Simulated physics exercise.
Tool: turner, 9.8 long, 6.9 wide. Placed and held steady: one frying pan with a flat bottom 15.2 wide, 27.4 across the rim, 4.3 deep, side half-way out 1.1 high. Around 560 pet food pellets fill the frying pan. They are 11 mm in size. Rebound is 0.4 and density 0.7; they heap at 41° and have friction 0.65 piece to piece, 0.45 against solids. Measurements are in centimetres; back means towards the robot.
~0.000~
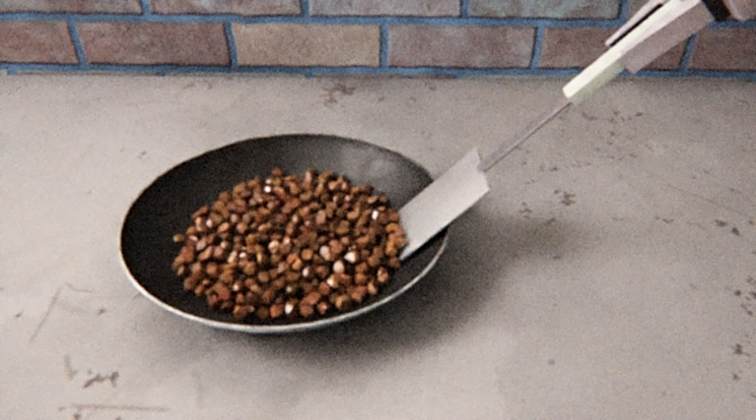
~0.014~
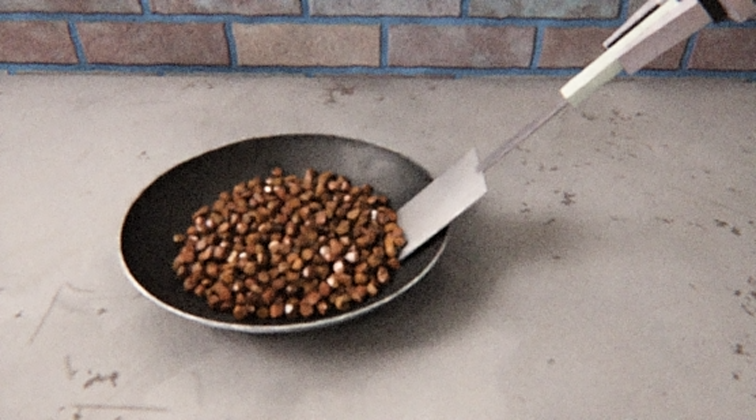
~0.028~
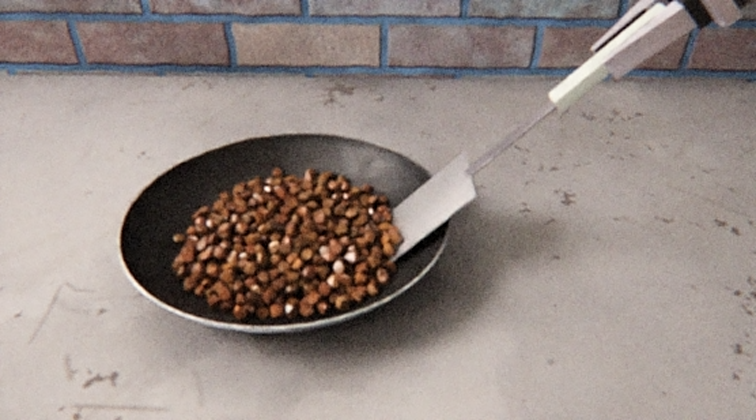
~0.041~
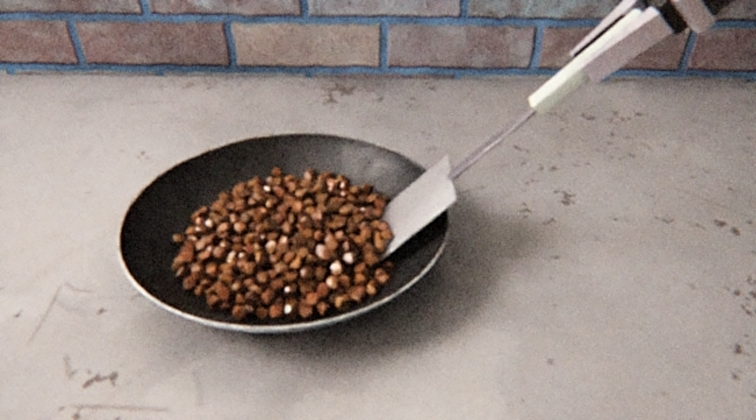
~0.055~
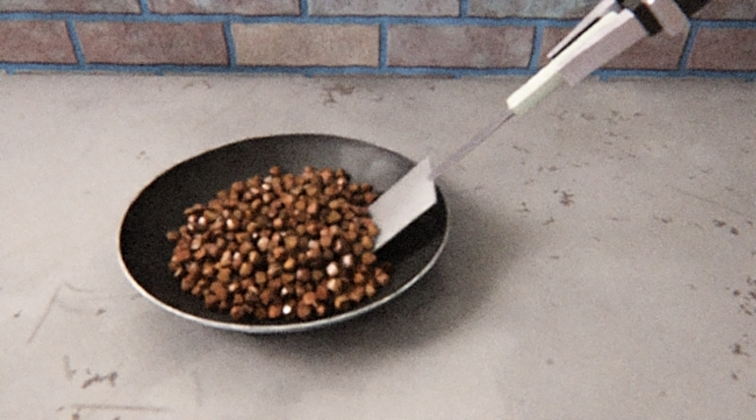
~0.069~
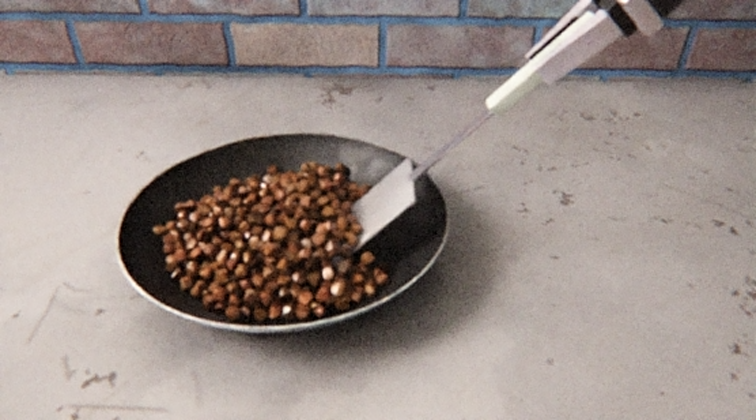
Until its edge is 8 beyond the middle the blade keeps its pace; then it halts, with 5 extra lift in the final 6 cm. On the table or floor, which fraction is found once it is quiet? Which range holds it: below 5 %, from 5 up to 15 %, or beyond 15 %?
The range beyond 15 %.
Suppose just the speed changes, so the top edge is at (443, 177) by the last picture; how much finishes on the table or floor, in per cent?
Near 10 in a hundred.
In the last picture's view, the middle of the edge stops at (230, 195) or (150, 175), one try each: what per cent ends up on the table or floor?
Close to 10 and close to 30 per cent, respectively.
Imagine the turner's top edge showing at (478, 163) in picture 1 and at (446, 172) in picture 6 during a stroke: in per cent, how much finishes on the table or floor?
Roughly 5 %.
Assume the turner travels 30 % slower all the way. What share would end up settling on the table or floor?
It would be roughly 15 percent.
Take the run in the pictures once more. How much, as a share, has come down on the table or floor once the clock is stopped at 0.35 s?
That would be near 10 per cent, give or take.
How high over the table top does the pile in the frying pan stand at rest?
5.5 cm.
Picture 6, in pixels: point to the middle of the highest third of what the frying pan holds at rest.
The centre sits close to (195, 208).
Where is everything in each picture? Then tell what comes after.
The first frame shows turner top edge at (483, 168), sloping 47°; upper third of the load around (293, 226), from x 180 to 400, top at y 175; 565 in the frying pan.
The second frame shows turner top edge at (481, 168), sloping 47°; upper third of the load around (293, 227), from x 180 to 400, top at y 175.
The third frame shows turner top edge at (471, 172), sloping 47°; upper third of the load around (296, 225), from x 180 to 395, top at y 175.
The fourth frame shows turner top edge at (452, 176), sloping 47°; upper third of the load around (297, 225), from x 180 to 385, top at y 175.
The fifth frame shows turner top edge at (433, 177), sloping 47°; upper third of the load around (291, 220), from x 175 to 385, top at y 170.
The sixth frame shows turner top edge at (413, 177), sloping 47°; upper third of the load around (284, 217), from x 160 to 385, top at y 165; 565 in the frying pan.
By 0.10 s, sloping 47°, highest piece 8 above the table; 565 in the frying pan.
By 0.14 s, sloping 47°, highest piece 9 above the table; 565 in the frying pan.
By 0.35 s, sloping 47°, highest piece 11 above the table; 451 in the frying pan, 58 on the table or floor, 56 on the blade or in flight.
By 1.40 s, sloping 47°, highest piece 5 above the table; 451 in the frying pan, 114 on the table or floor.
Final count, 451 in the frying pan, 114 on the table or floor. That is 20 % on the table or floor.
